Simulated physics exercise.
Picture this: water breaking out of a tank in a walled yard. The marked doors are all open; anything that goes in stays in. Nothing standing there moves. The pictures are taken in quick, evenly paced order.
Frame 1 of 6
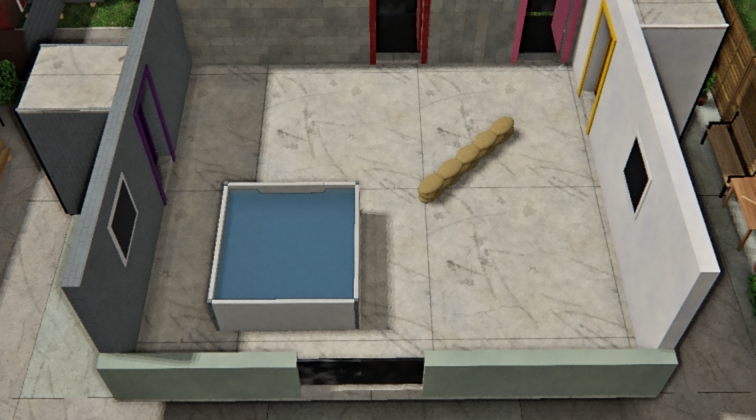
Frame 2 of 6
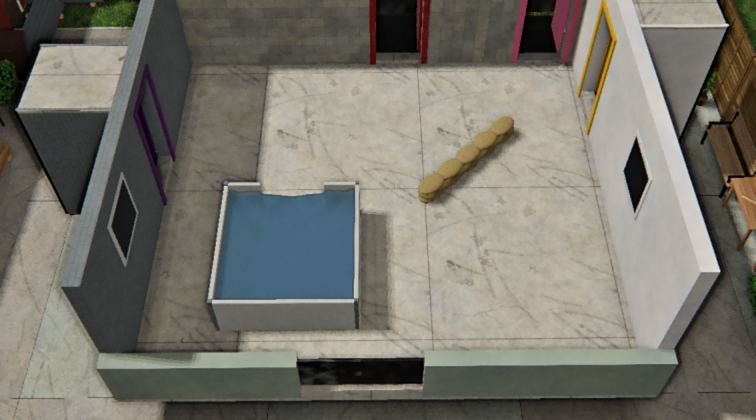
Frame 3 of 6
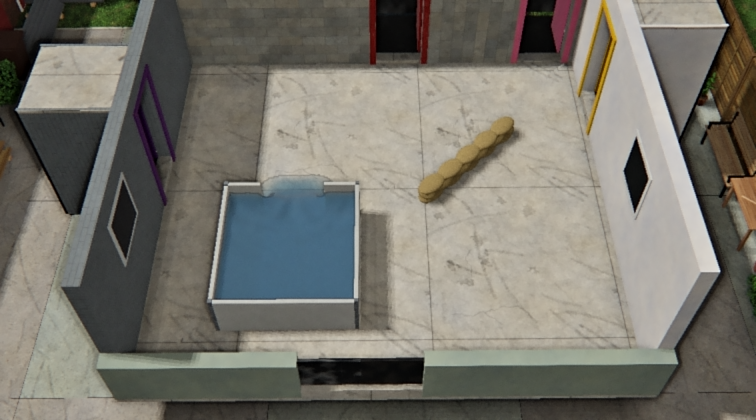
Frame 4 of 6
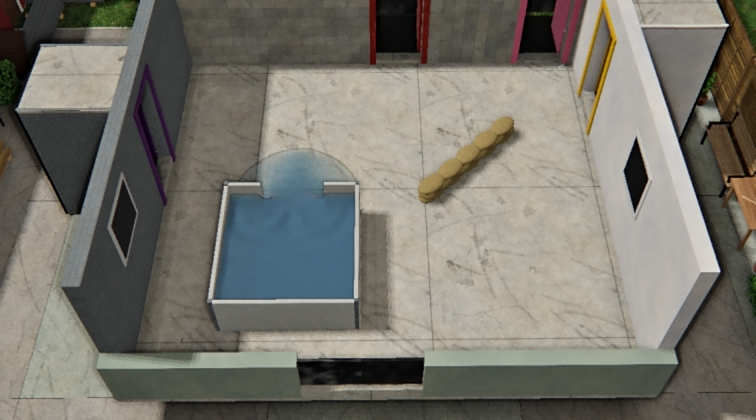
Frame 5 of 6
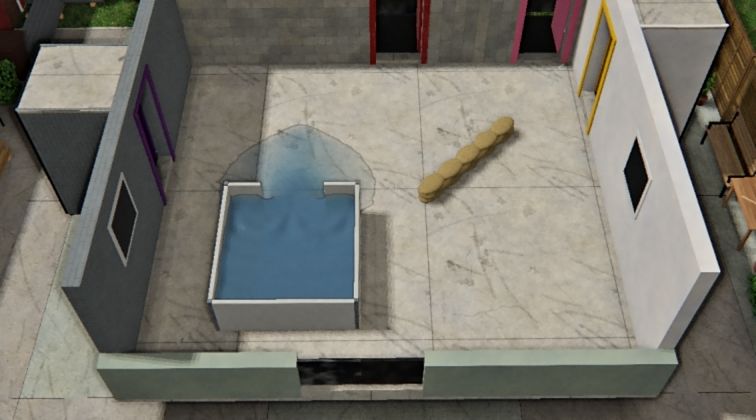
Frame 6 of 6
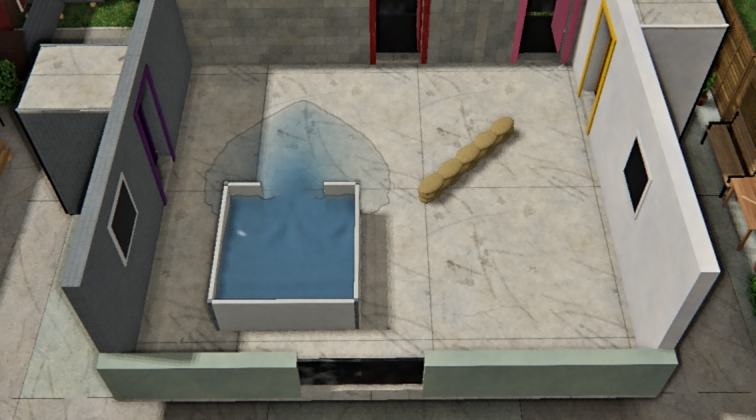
Blue water pouring through a gap in the far side of a square tank, fanning out across a walled yard's pale floor.
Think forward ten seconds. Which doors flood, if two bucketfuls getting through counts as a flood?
The red door floods; the yellow door does not flood; the purple door does not flood; the pink door floods.
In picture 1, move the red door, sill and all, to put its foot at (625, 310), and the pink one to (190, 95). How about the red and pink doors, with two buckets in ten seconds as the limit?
Well, the red one stays within bounds, and as for the pink one, it runs over.
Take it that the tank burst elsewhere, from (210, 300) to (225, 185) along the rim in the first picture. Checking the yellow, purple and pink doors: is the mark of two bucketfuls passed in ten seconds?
Yellow: Under the line; purple: Over the line; pink: Over the line.
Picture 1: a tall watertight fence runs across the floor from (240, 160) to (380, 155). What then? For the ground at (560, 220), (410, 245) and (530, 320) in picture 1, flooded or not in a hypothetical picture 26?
In order: Untouched, soaked, soaked.
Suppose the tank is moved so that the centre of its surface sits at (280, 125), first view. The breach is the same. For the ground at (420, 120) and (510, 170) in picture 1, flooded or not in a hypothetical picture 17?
The first spot is inundated, the second left dry.
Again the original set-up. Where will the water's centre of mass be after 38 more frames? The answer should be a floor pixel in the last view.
Somewhere near (326, 169).
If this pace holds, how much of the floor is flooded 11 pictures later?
Estimated share: About 35 %.
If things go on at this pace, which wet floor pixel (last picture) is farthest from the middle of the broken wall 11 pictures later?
About at (452, 69).
A moment on, water covers 25 % of the floor; the red door not reached, the yellow door not reached, the purple door wet at the sill, nothing in, the pink door not reached.
Next, water covers 35 % of the floor; the red door under two buckets in, the yellow door not reached, the purple door wet at the sill, nothing in, the pink door not reached.
Then, water covers 40 % of the floor; the red door over two buckets in, the yellow door not reached, the purple door wet at the sill, nothing in, the pink door wet at the sill, nothing in.
Later, water covers 60 % of the floor; the red door far over two buckets in, the yellow door wet at the sill, nothing in, the purple door wet at the sill, nothing in, the pink door over two buckets in.
In the end, water covers 95 % of the floor; the red door far over two buckets in, the yellow door wet at the sill, nothing in, the purple door wet at the sill, nothing in, the pink door far over two buckets in.
